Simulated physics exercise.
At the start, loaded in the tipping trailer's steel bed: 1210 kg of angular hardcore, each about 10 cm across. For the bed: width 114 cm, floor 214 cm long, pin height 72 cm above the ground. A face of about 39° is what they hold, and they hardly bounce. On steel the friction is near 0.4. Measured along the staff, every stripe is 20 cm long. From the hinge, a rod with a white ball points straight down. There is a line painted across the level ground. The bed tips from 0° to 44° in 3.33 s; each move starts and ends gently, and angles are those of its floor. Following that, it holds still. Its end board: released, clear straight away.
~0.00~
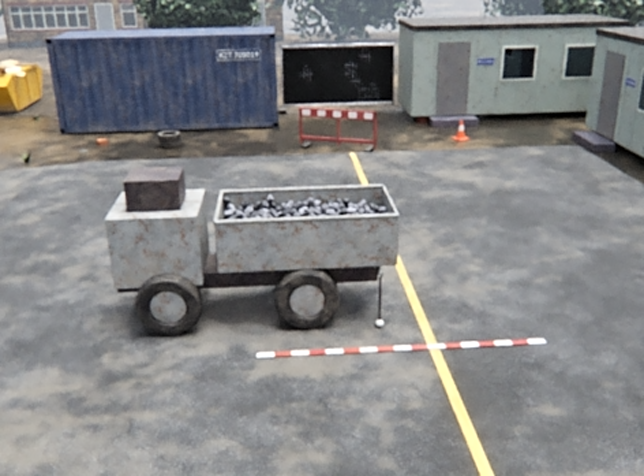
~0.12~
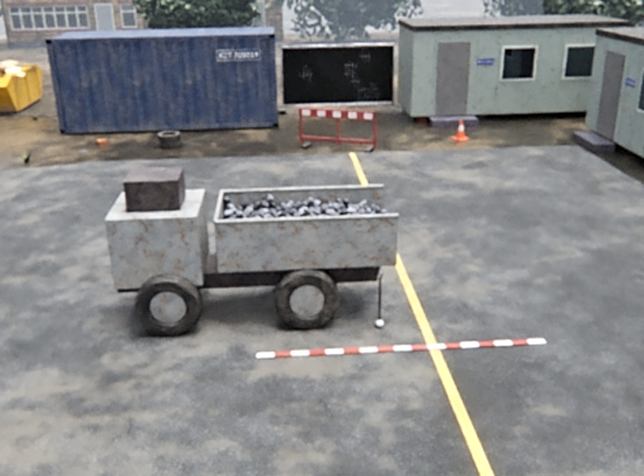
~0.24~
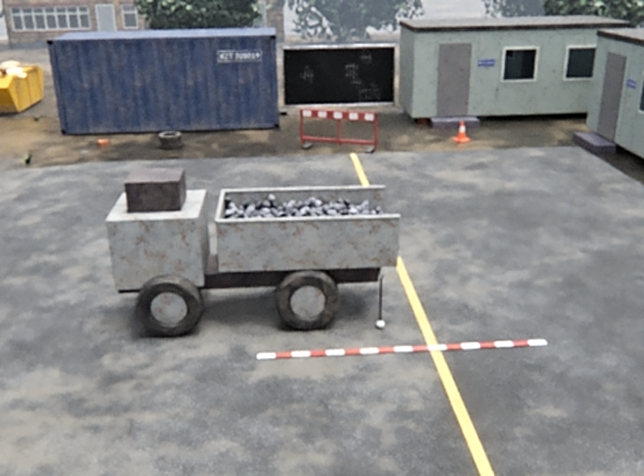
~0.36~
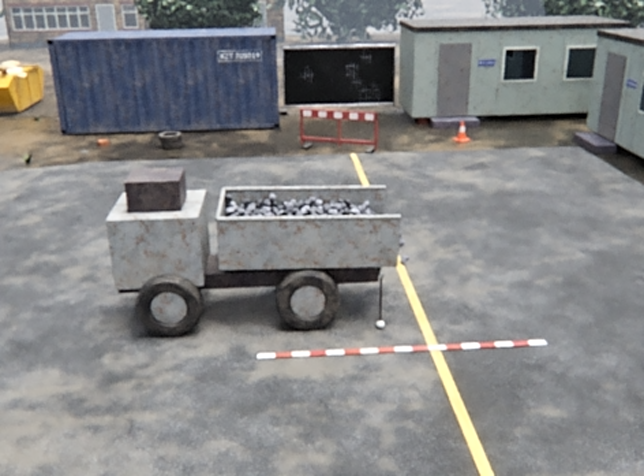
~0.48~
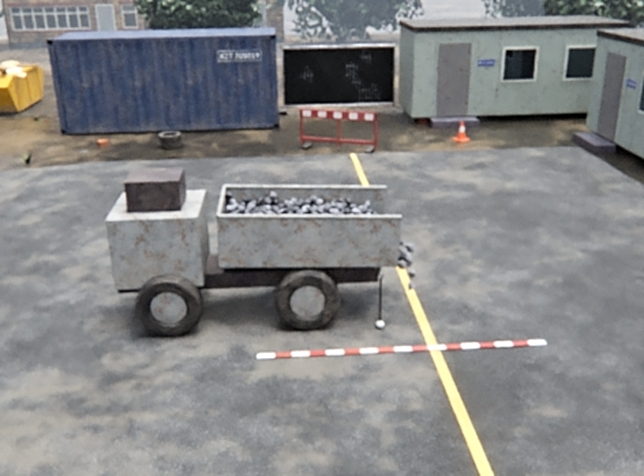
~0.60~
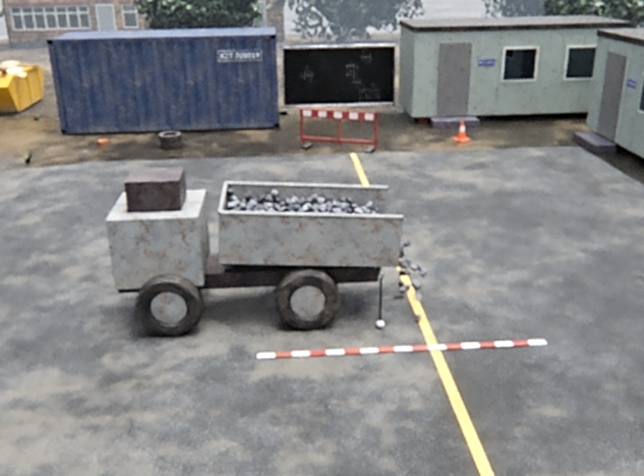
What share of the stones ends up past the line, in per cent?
About 70 per cent.
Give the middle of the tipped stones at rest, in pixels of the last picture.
Their middle lands near (432, 293).
After 2.5 s the floor is at 37°; 65 % in the bed, 19 % short of the line, 16 % past the line; the foremost stones are at (467, 306).
After 3.4 s the floor is at 44°; 3 % in the bed, 32 % short of the line, 65 % past the line; the foremost stones are at (516, 299).
After 3.8 s the floor is at 44°; 0 % in the bed, 32 % short of the line, 68 % past the line; the foremost stones are at (531, 299).
After 6.8 s the floor is at 44°; 0 % in the bed, 31 % short of the line, 69 % past the line; the foremost stones are at (537, 300).
